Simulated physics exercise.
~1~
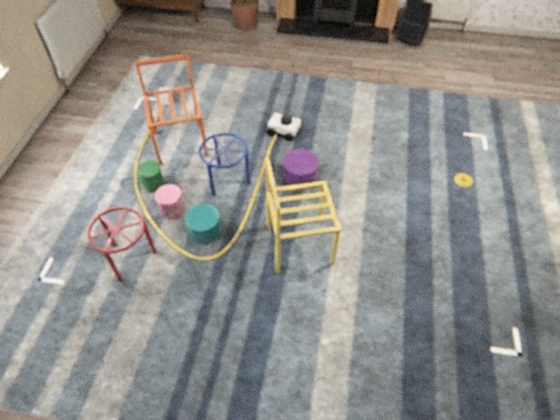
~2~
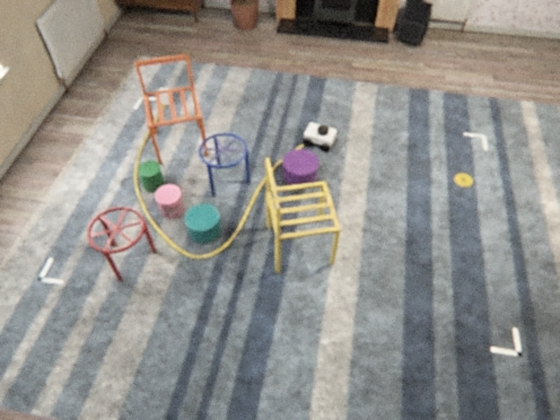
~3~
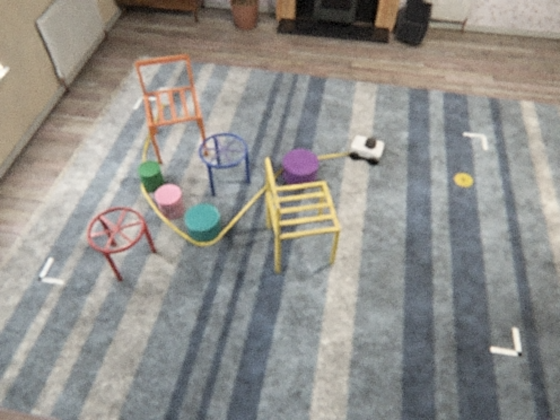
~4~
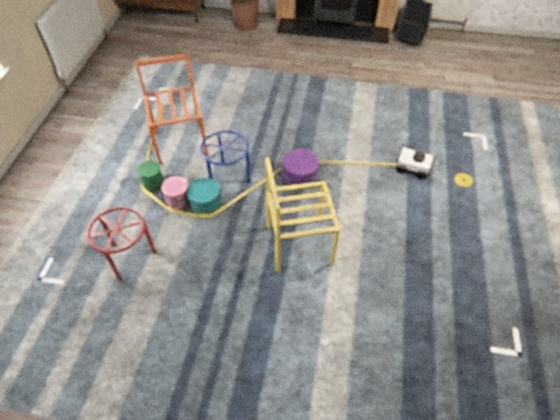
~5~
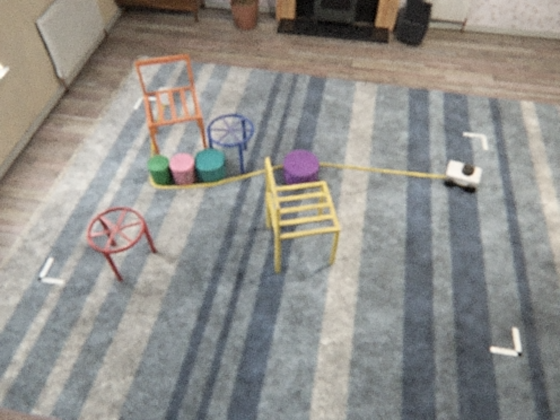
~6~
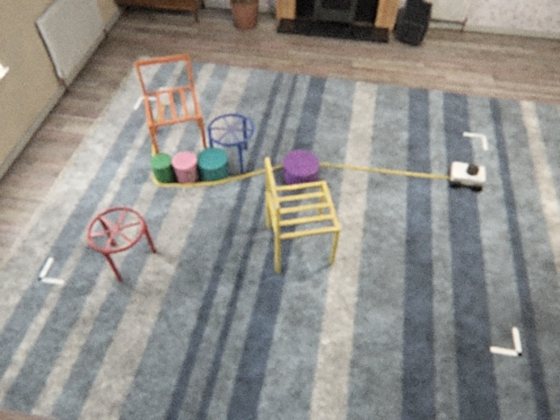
A small white cart rolling right across a striped rug, its yellow cord tightening and dragging three tubs together beside a blue stool.
